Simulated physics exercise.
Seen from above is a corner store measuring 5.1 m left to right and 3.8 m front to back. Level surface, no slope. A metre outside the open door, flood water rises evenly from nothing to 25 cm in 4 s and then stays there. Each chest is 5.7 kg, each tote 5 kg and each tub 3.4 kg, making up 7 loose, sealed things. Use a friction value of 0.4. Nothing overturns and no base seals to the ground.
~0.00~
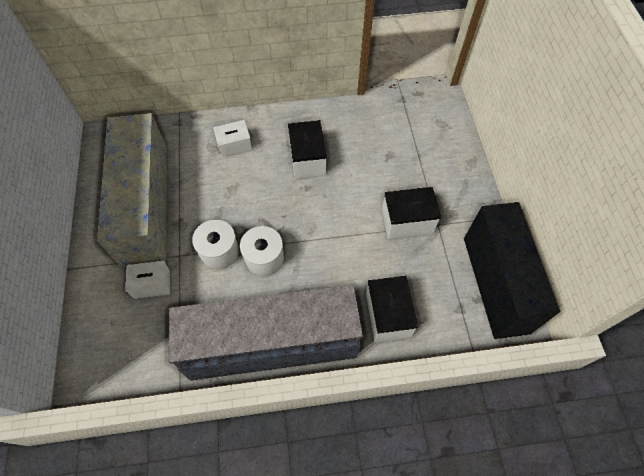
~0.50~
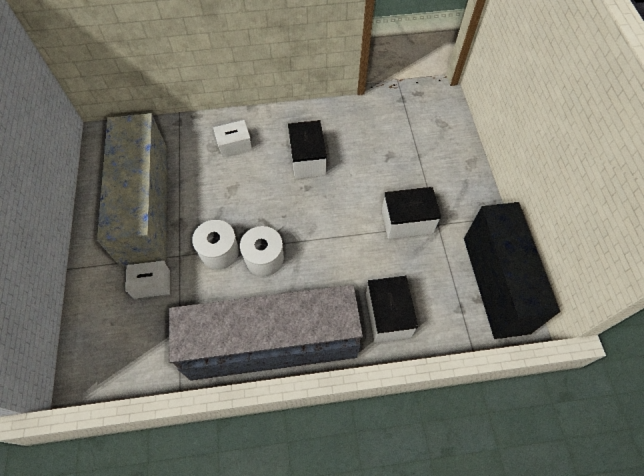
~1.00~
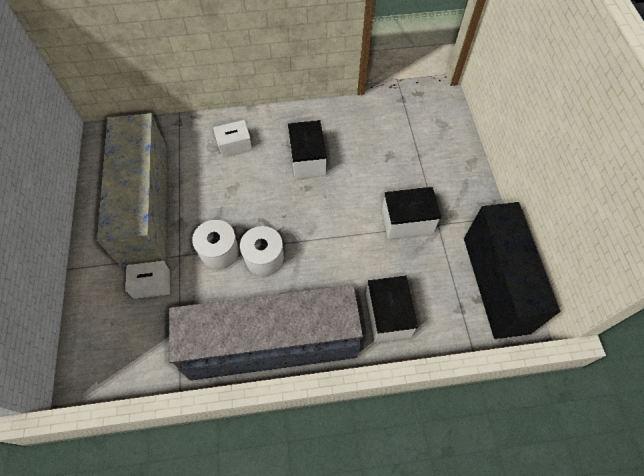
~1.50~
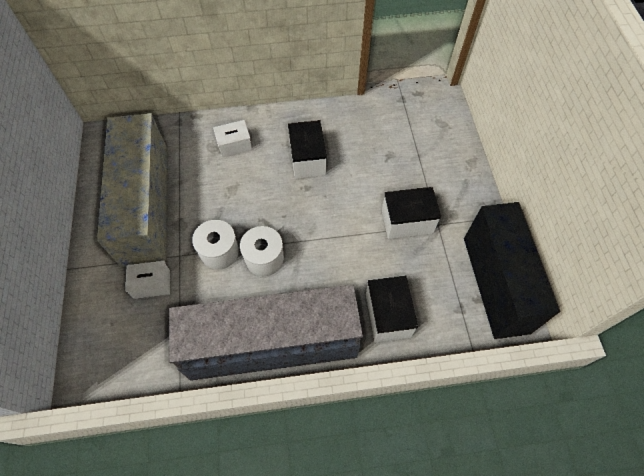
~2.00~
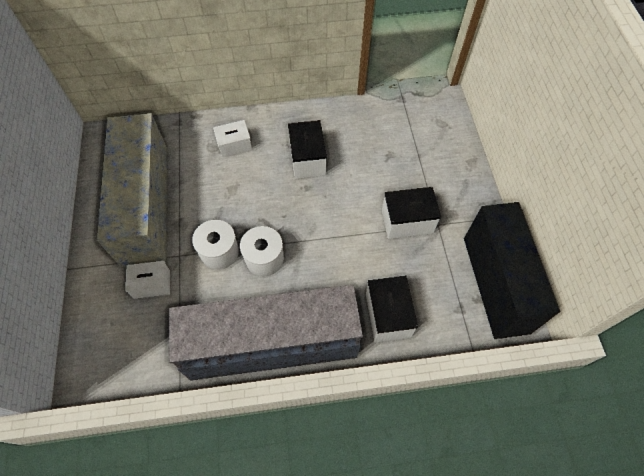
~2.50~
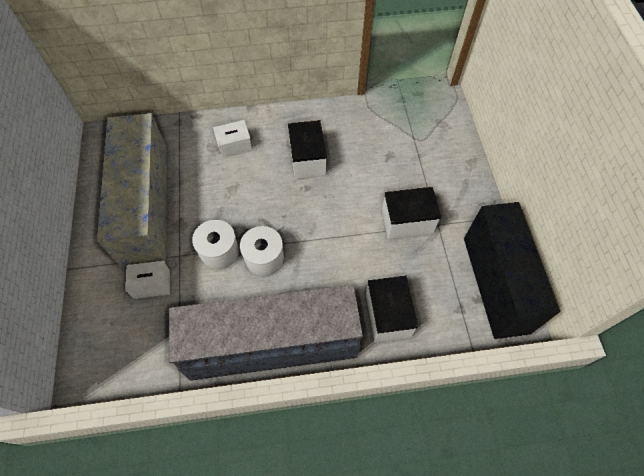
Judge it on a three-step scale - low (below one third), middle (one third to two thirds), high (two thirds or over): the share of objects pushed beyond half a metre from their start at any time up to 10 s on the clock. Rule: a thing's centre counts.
Middle.
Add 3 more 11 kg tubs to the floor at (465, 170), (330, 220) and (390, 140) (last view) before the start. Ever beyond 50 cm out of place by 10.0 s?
In turn: Past it, more, over.
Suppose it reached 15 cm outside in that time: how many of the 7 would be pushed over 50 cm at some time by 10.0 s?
That would give 3.
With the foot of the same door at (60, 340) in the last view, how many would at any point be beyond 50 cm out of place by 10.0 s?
That gives 7 of them.
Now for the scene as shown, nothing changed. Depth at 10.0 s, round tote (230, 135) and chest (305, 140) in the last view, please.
Roughly 3 and 2 cm.
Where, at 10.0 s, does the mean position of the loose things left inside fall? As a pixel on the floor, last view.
Centre of the remaining things: Roughly (252, 195).
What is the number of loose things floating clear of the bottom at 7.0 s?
Total: 3.
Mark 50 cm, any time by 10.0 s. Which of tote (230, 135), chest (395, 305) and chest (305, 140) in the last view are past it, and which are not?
Within, within, within.
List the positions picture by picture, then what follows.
In the first picture, a chest at (307, 139), on the bottom; a chest at (413, 204) rests on the ground; 0.0 m2 under water; 0 of 7 have shifted.
In the second picture, a chest at (307, 139), on the bottom; a chest at (413, 204), on the bottom; 0.0 m2 under water; 0 of 7 have shifted.
In the third picture, a chest at (307, 139), on the bottom; a chest at (413, 204), on the bottom; water covers 0.0 m2; 0 of 7 have shifted.
In the fourth picture, a chest at (307, 139), on the bottom; a chest at (413, 204) rests on the ground; 0.0 m2 under water; 0 of 7 have shifted.
In the fifth picture, a chest at (307, 139) rests on the ground; a chest at (413, 204), on the bottom; water covers 0.1 m2; 0 of 7 have shifted.
In the sixth picture, a chest at (307, 139) rests on the ground; a chest at (413, 204), on the bottom; water covers 0.7 m2; 0 of 7 have shifted.
After 3.5 s 0 of 7 are over 50 cm from their spots; 0 afloat.
After 4.5 s 1 of 7 are over 50 cm from their spots; 0 afloat.
After 7.0 s 1 of 7 are over 50 cm from their spots; 3 afloat.
After 10.0 s 4 of 7 are over 50 cm from their spots, and 4 have been at some point; 5 afloat.
